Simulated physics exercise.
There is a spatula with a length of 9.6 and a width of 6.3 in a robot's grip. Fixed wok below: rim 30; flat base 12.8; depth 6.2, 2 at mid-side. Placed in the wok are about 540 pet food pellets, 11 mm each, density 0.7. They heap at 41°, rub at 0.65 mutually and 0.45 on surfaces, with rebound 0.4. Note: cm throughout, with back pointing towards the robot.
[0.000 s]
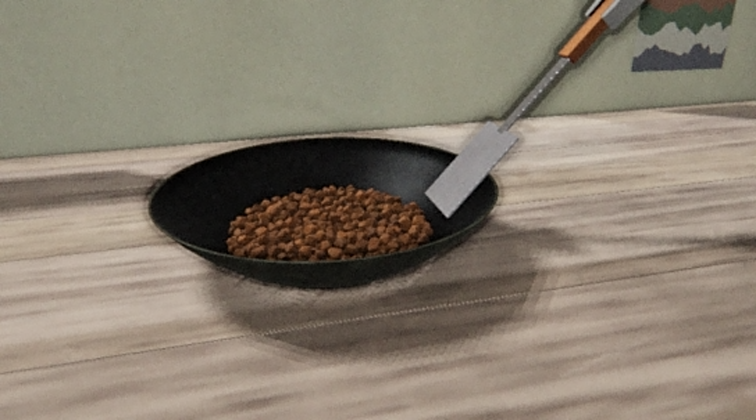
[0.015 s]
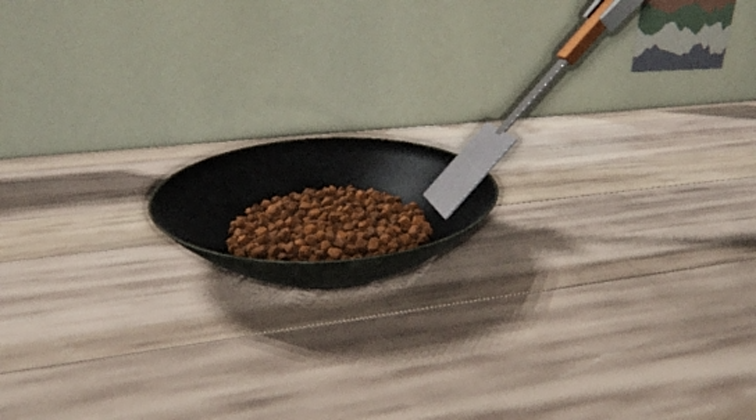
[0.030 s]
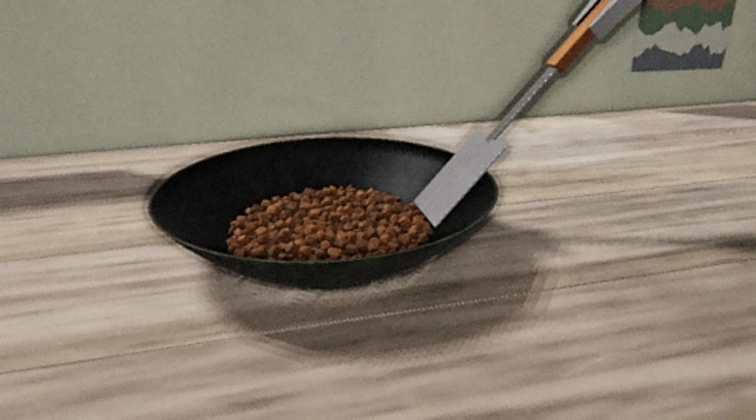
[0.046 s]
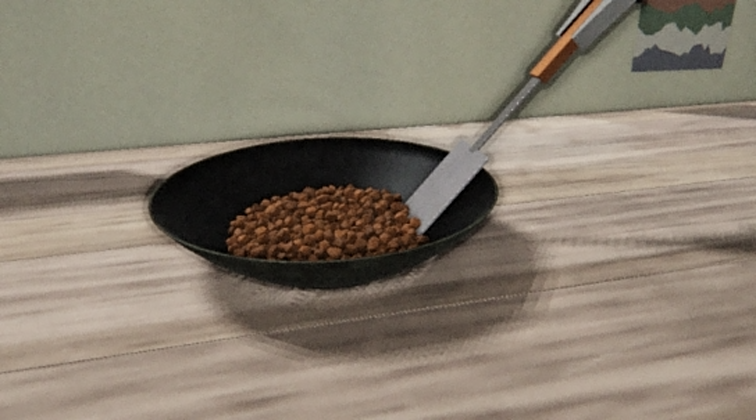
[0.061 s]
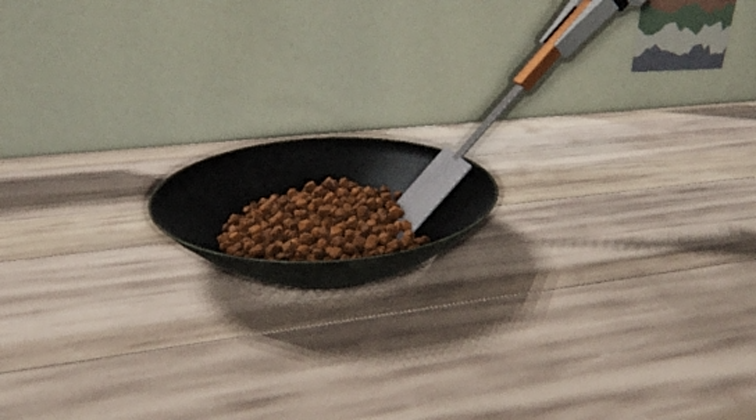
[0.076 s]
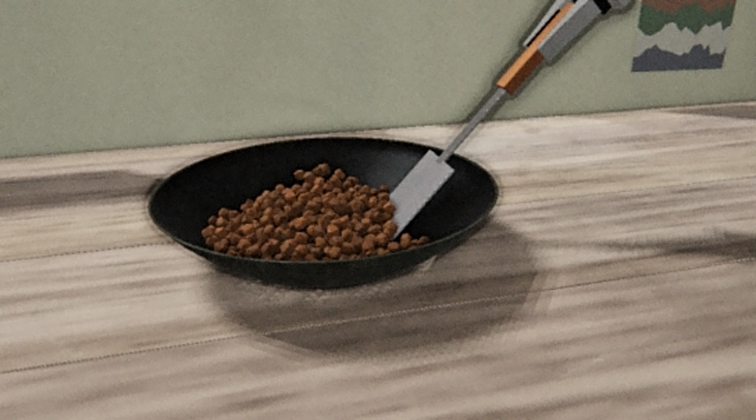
A robot arm holding a flat metal spatula lowered it into a black wok on a wooden surface, then pushed the brown pellets to the left, heaping them up a little higher.
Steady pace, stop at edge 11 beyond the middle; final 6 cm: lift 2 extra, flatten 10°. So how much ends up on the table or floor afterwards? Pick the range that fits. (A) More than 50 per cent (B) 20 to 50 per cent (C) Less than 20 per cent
B.
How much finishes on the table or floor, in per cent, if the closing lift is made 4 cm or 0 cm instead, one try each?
Try one gives about 25 in a hundred, try two about 25 in a hundred.
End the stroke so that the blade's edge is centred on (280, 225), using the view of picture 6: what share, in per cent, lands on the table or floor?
Something close to 0 in a hundred.
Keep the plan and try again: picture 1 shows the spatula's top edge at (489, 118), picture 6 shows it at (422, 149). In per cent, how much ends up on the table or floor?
My guess would be close to 35 per cent.
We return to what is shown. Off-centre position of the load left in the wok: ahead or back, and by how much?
I'd say close to 3.0 cm toward the front.
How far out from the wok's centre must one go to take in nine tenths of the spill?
45 cm.
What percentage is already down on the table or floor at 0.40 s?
I'd say close to 10 in a hundred.
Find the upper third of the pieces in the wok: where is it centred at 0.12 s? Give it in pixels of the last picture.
(280, 211).
After 0.12 s, sloping 47°, highest piece 10 above the table; 545 in the wok.
After 0.17 s, sloping 45°, highest piece 11 above the table; 545 in the wok.
After 0.40 s, sloping 37°, highest piece 13 above the table; 388 in the wok, 48 on the table or floor, 109 on the blade or in flight.
After 1.45 s, sloping 37°, highest piece 5 above the table; 388 in the wok, 157 on the table or floor.
In the end, 388 in the wok, 157 on the table or floor. That is 29 % on the table or floor.
